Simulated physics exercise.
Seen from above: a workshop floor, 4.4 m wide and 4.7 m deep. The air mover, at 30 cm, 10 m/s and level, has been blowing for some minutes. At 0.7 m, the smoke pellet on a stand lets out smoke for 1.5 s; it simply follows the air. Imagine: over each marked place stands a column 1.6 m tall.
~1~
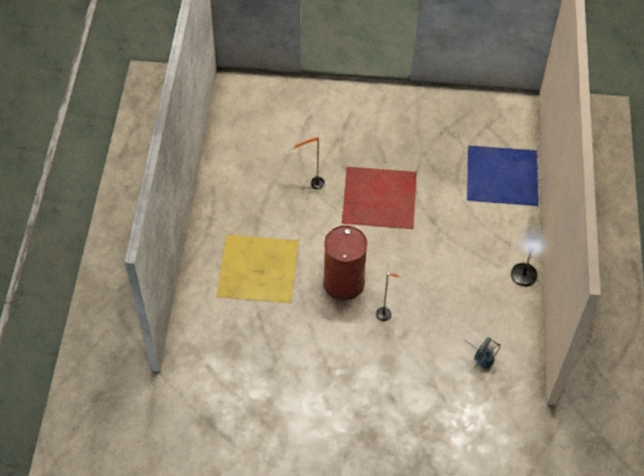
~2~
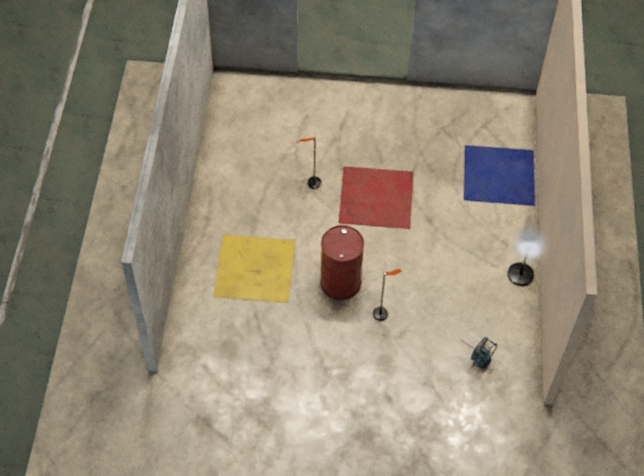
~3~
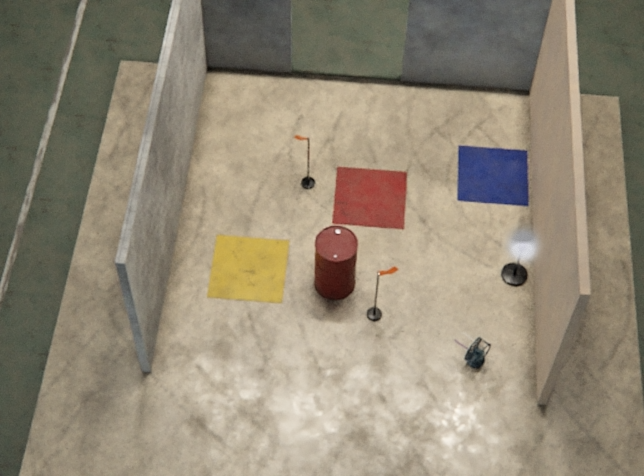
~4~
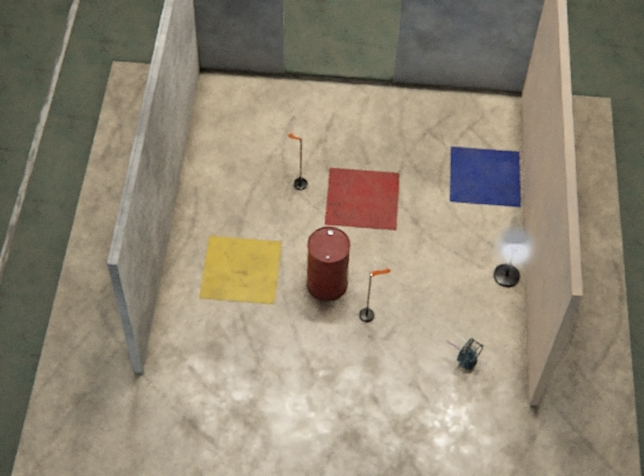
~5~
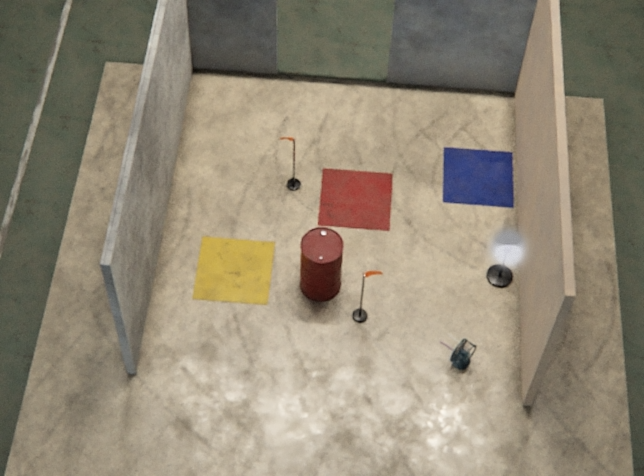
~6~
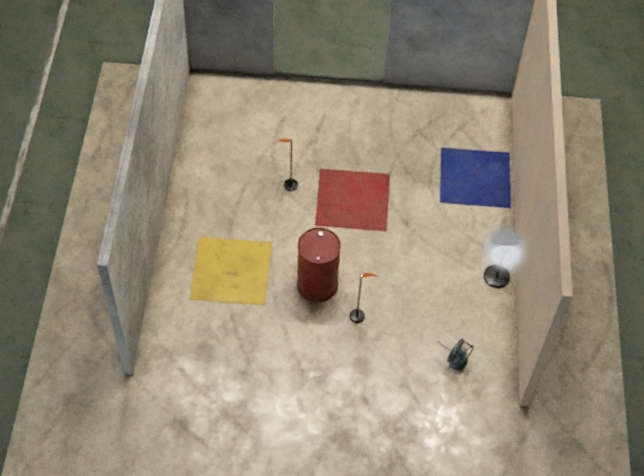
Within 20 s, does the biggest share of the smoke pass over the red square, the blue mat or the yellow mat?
Over the red one.
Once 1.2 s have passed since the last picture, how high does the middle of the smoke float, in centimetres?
Somewhere near 60 cm high.
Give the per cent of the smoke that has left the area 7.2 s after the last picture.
2 %.
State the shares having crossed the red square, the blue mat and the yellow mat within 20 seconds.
70 % red, 0 % blue, 5 % yellow.
Then, 1.2 s after the last picture, 0 % has passed over the red square, 0 % over the blue mat and 0 % over the yellow mat; 0 % has left the area, and the middle of the rest is near (504, 257).
Then, 3.2 s after the last picture, 0 % has passed over the red square, 0 % over the blue mat and 0 % over the yellow mat; 0 % has left the area, and the middle of the rest is near (500, 281).
Then, 7.2 s after the last picture, 51 % has passed over the red square, 0 % over the blue mat and 2 % over the yellow mat; 2 % has left the area, and the middle of the rest is near (280, 152).
Then, 19.2 s after the last picture, 71 % has passed over the red square, 0 % over the blue mat and 5 % over the yellow mat; 93 % has left the area.
